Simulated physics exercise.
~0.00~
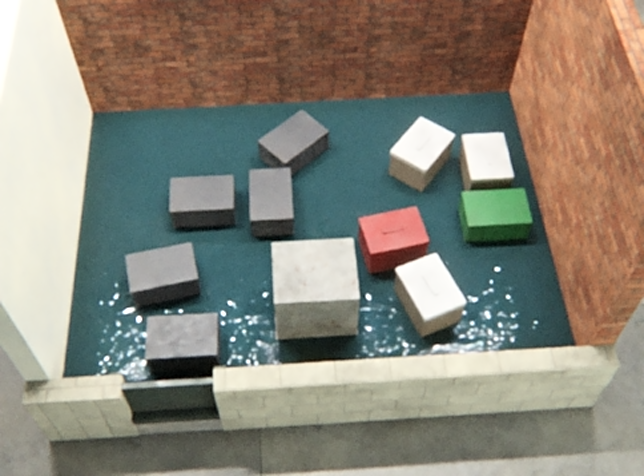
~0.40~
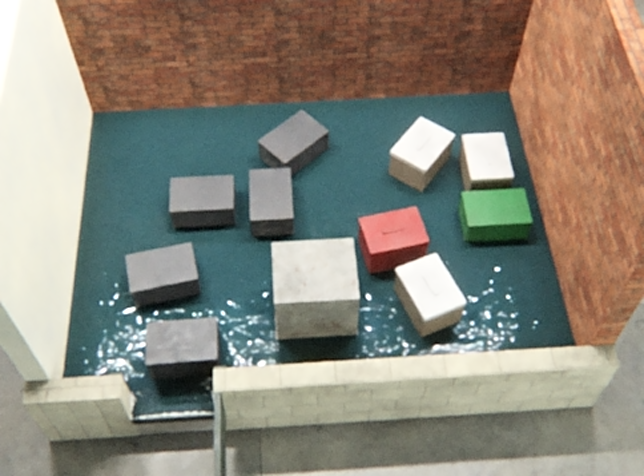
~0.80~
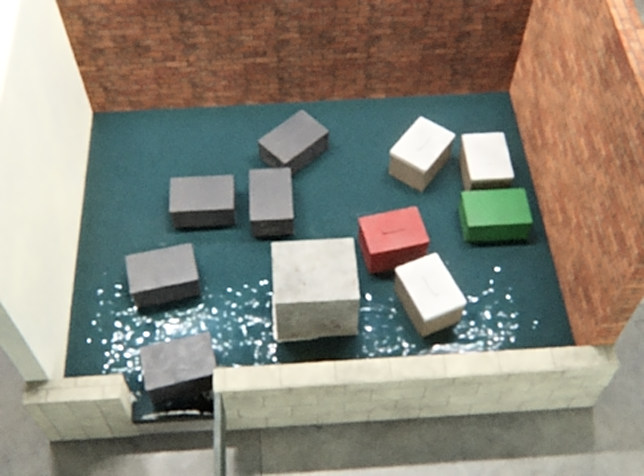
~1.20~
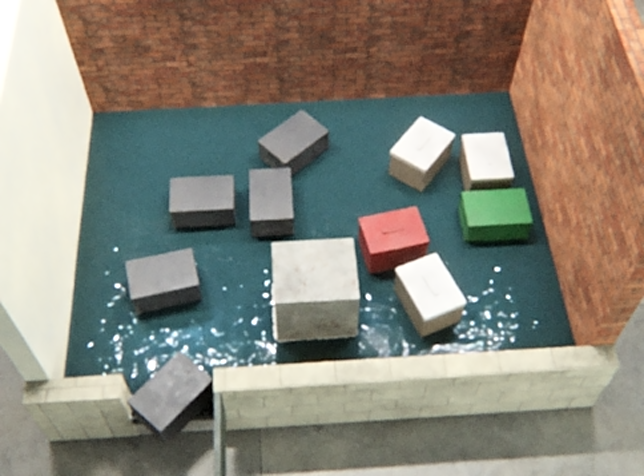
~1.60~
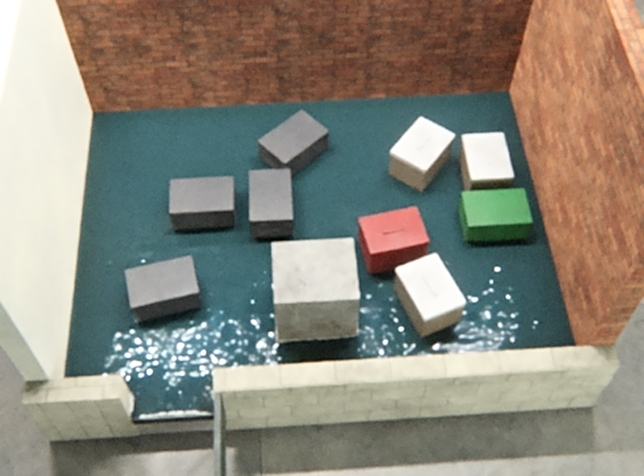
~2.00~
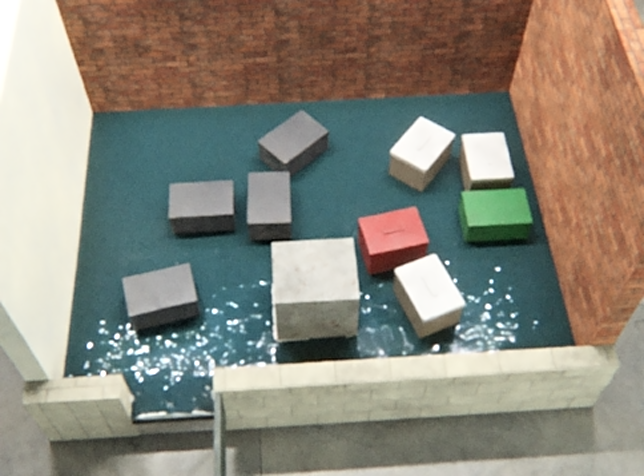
In a flooded, brick-walled utility room, grey, white, red and green boxes sit in the water around a larger pale block. The gate in the low front wall opens, and the nearest grey box slides into the gap, turns and disappears from view, while another grey box at left shifts slightly forward.
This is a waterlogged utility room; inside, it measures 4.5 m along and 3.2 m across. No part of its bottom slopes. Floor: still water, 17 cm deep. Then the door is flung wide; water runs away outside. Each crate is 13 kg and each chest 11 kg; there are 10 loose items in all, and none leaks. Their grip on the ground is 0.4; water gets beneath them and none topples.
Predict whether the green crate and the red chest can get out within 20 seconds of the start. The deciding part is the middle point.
In the end the green crate does not exit. The red chest does not exit.
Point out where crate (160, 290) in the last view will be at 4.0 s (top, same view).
Roughly (146, 349) in the same view.
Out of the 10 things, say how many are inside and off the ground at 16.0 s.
That would be 8 of them.
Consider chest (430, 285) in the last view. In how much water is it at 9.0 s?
I'd say some 14 cm.
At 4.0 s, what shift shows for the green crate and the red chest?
Close to 5 cm for the first and 20 cm for the second.
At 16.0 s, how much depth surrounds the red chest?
Depth approx. 12 cm.
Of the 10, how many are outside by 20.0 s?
By that moment the number is 2.
After 4.0 s the green crate is near (492, 212), 0.1 m from its start, afloat; the red chest is near (378, 236), 0.2 m from its start, afloat; 1 of 10 are out; 9 afloat.
After 9.0 s the green crate is near (481, 216), 0.2 m from its start, afloat; the red chest is near (367, 225), 0.3 m from its start, afloat; 2 of 10 are out; 8 afloat.
After 16.0 s the green crate is near (467, 224), 0.3 m from its start, afloat; the red chest is near (331, 225), 0.6 m from its start, afloat; 2 of 10 are out; 8 afloat.
After 20.0 s the green crate is near (465, 220), 0.3 m from its start, afloat; the red chest is near (322, 224), 0.7 m from its start, afloat; 2 of 10 are out; 8 afloat.
